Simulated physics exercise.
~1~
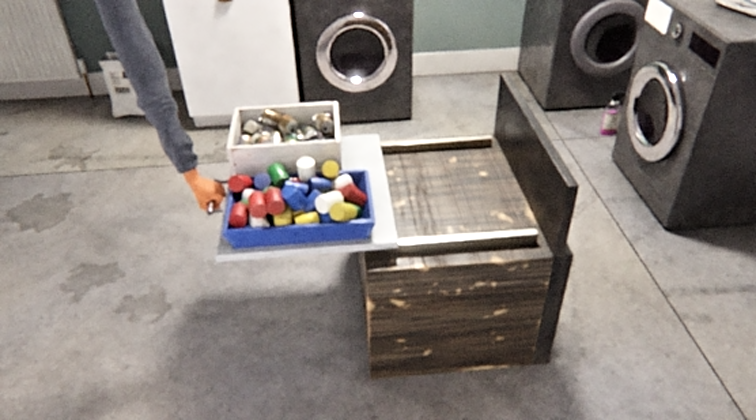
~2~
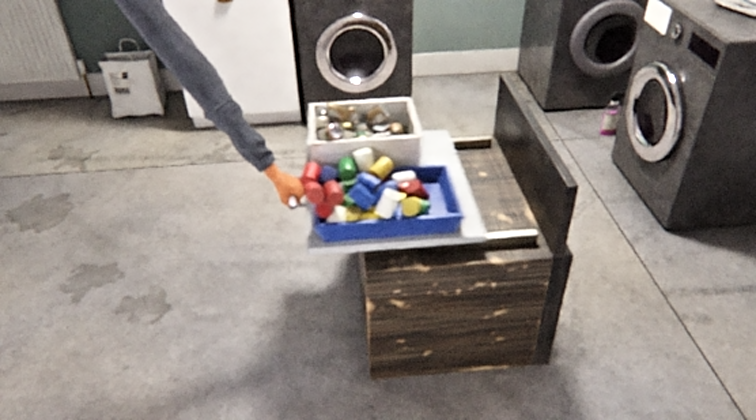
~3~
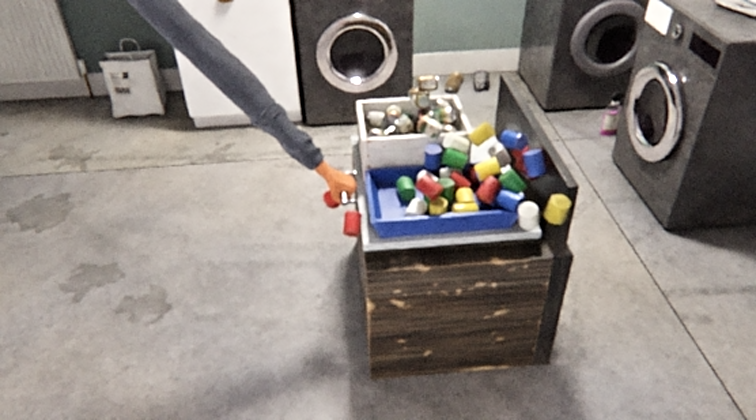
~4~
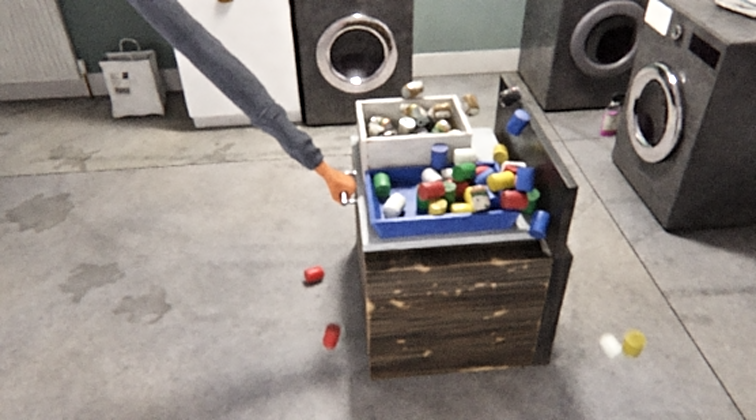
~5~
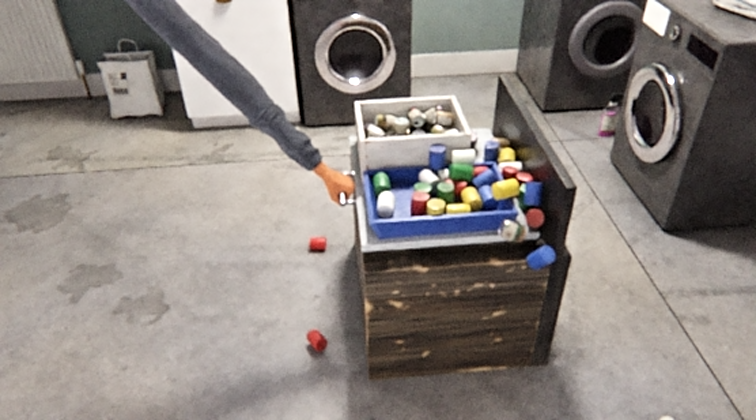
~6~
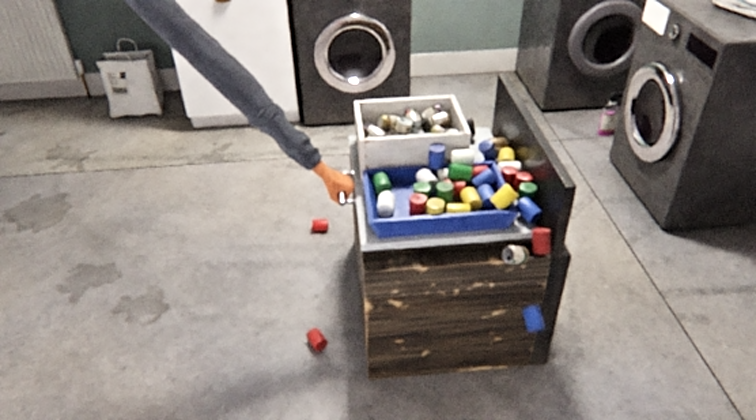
A hand shoves a shelf of two crates into its unit, scattering colourful jars.
